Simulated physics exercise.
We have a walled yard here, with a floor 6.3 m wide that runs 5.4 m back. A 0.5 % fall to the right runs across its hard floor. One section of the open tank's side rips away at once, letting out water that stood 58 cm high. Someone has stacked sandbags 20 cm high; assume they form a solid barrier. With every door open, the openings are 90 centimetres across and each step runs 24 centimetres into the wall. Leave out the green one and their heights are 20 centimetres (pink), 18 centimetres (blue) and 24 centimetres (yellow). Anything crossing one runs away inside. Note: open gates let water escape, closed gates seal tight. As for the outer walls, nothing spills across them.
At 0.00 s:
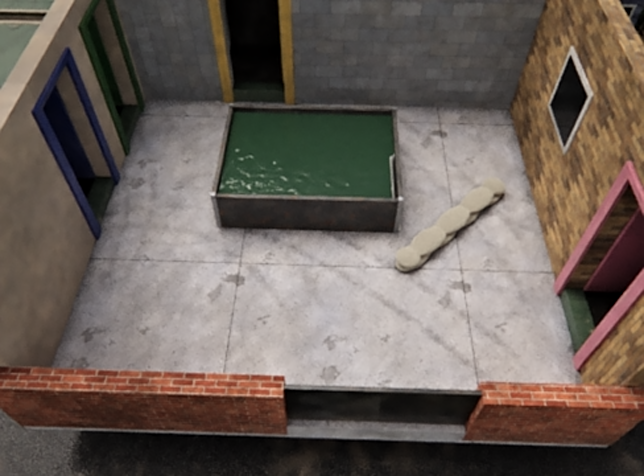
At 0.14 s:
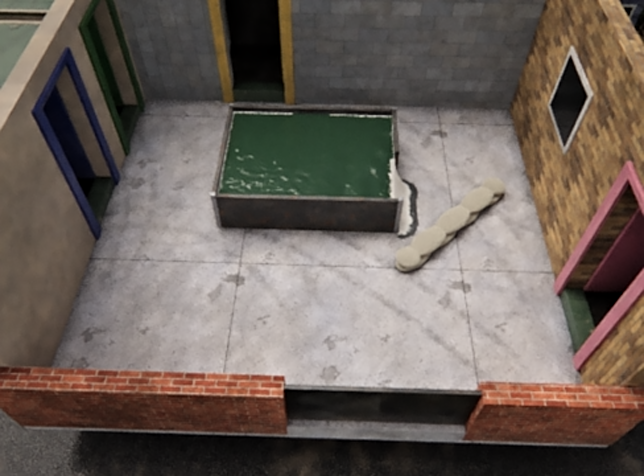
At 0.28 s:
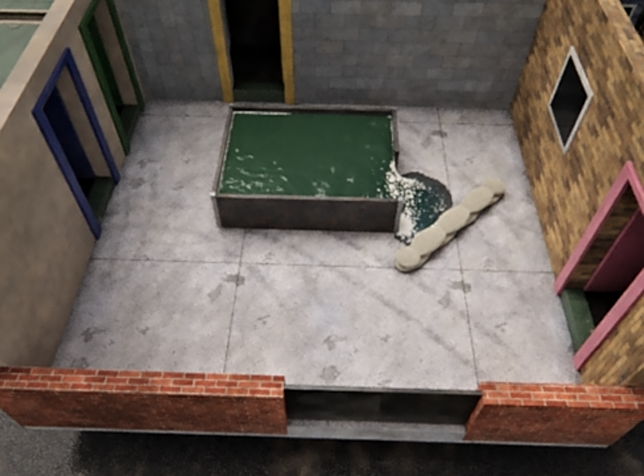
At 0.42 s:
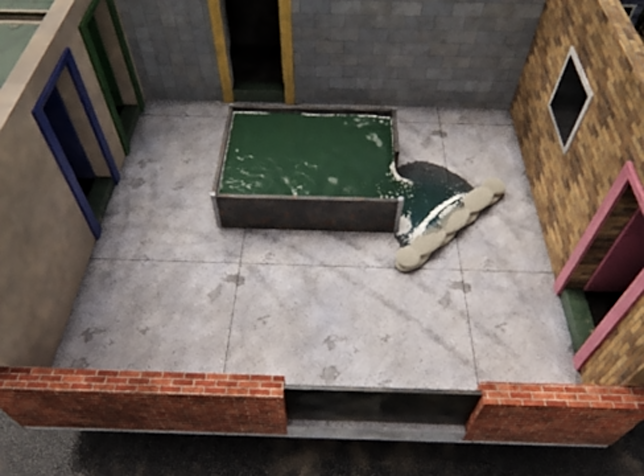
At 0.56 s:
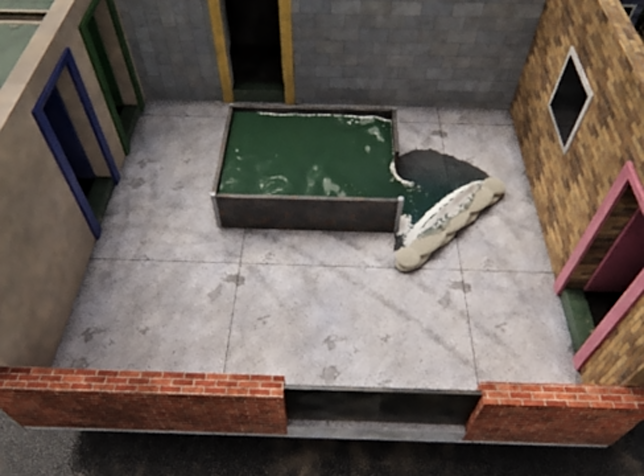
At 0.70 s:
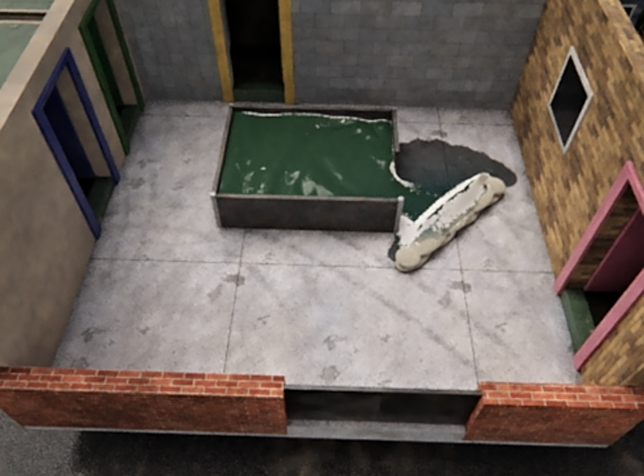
In a walled yard, green water pours from an open tank's right side and spreads around sandbags.
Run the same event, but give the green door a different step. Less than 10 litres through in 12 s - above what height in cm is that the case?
Above about 16 cm.
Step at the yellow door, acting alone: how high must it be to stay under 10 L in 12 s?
Yellow: Roughly 6.5 cm.
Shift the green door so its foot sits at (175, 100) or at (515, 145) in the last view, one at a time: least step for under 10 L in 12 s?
In turn: About 16 cm, about 28 cm.
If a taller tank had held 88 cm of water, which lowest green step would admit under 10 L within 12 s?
26 cm.
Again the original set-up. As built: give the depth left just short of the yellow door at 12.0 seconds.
About 7.5 cm.
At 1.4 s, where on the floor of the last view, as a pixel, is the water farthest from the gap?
Around pixel (501, 115).
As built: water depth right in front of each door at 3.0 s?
Depth (cm): Pink 8 / blue 0 / yellow 0 / green 0.
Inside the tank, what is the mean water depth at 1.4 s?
Mean depth: Approx. 45 cm.
After 1.4 s water covers 20 % of the floor, deepest (42 cm) near (430, 227); it has not reached the green door.
After 3.0 s water covers 45 % of the floor, deepest (34 cm) near (503, 122); it has not reached the green door.
After 12.0 s water covers 95 % of the floor, deepest (14 cm) near (394, 256); 9 cm at the green door, 9 litres in over its 16 cm step.
At the green door as built, the water arrived by 4.3 s and peaked near 17 cm at 5.0 s.
Run again over the same 12 s with other heights there, 35 litres in over 12.5 cm, 1 litre over 20 cm. The limit of 10 litres is kept from about 16 cm up.
